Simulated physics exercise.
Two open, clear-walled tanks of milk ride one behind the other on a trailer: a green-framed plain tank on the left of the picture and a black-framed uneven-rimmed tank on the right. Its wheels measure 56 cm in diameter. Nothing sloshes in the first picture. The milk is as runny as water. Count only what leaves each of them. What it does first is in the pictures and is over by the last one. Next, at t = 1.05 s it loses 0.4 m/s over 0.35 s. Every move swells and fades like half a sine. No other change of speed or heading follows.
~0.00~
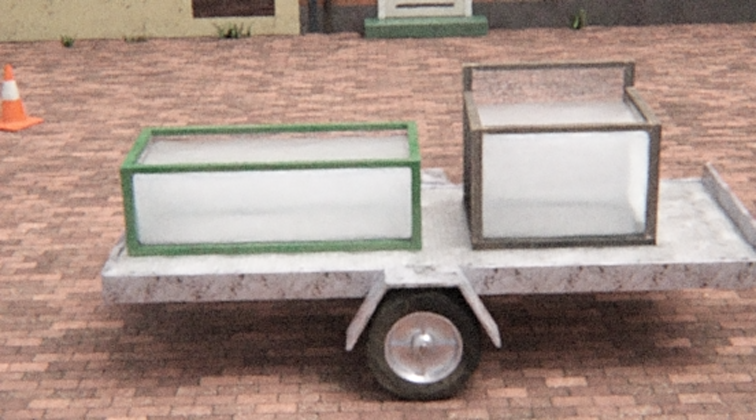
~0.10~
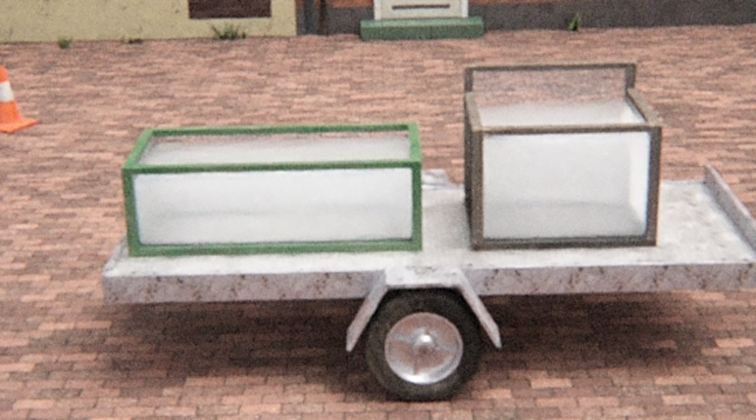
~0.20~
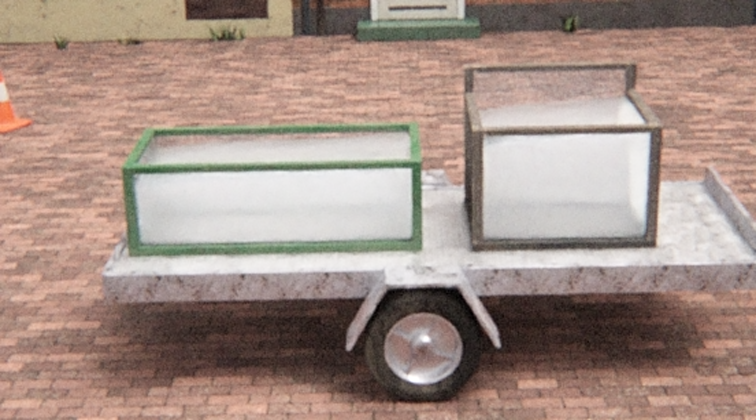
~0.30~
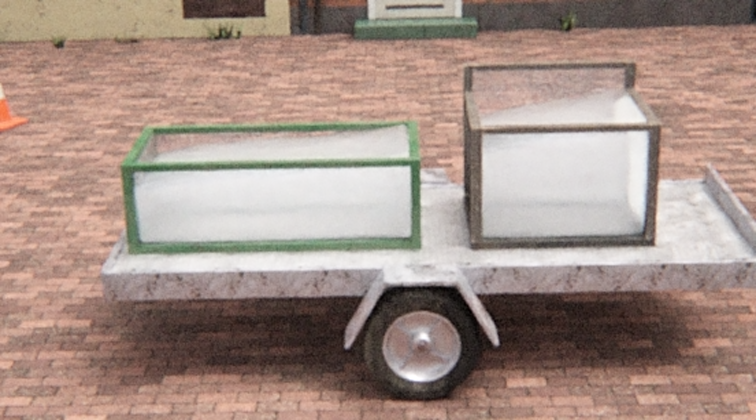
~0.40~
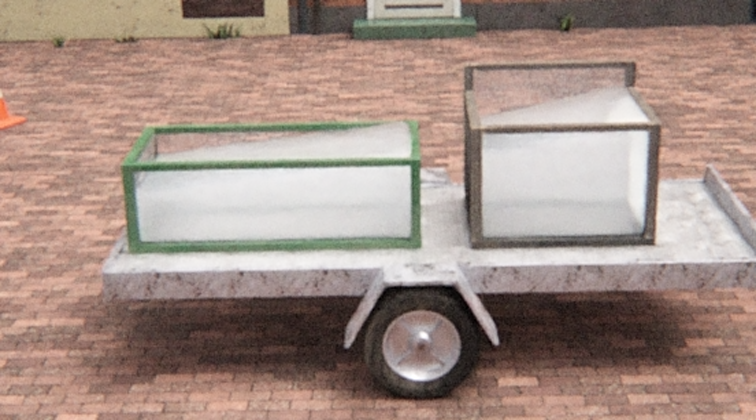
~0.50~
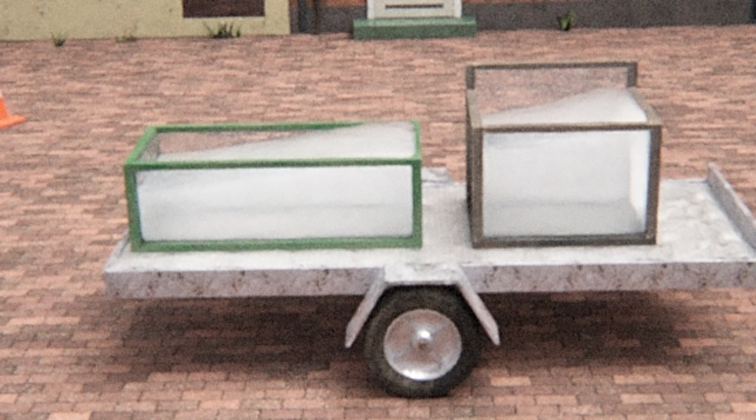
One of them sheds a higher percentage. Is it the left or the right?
It is worse for the right tank.
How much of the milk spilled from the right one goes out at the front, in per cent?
Some 70 per cent of it.
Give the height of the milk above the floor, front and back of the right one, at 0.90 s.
About 46 cm in front and 58 cm behind.
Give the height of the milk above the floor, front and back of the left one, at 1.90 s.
Front 42 cm, back 28 cm.
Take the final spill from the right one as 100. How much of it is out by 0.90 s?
About 0 per cent.
By 0.90 s the left one has lost nothing (front 35 cm, back 35 cm); the right one has lost nothing (front 46 cm, back 58 cm).
By 1.40 s the left one has lost nothing (front 35 cm, back 36 cm); the right one has lost nothing (front 65 cm, back 41 cm).
By 1.90 s the left one has lost 1 per cent, over the front (front 42 cm, back 29 cm); the right one has lost 2 per cent, over the front (front 41 cm, back 62 cm).
By 4.39 s the left one has lost 1 per cent, over the front, a little elsewhere; the right one has lost 3 per cent, mostly over the front, some over the back.
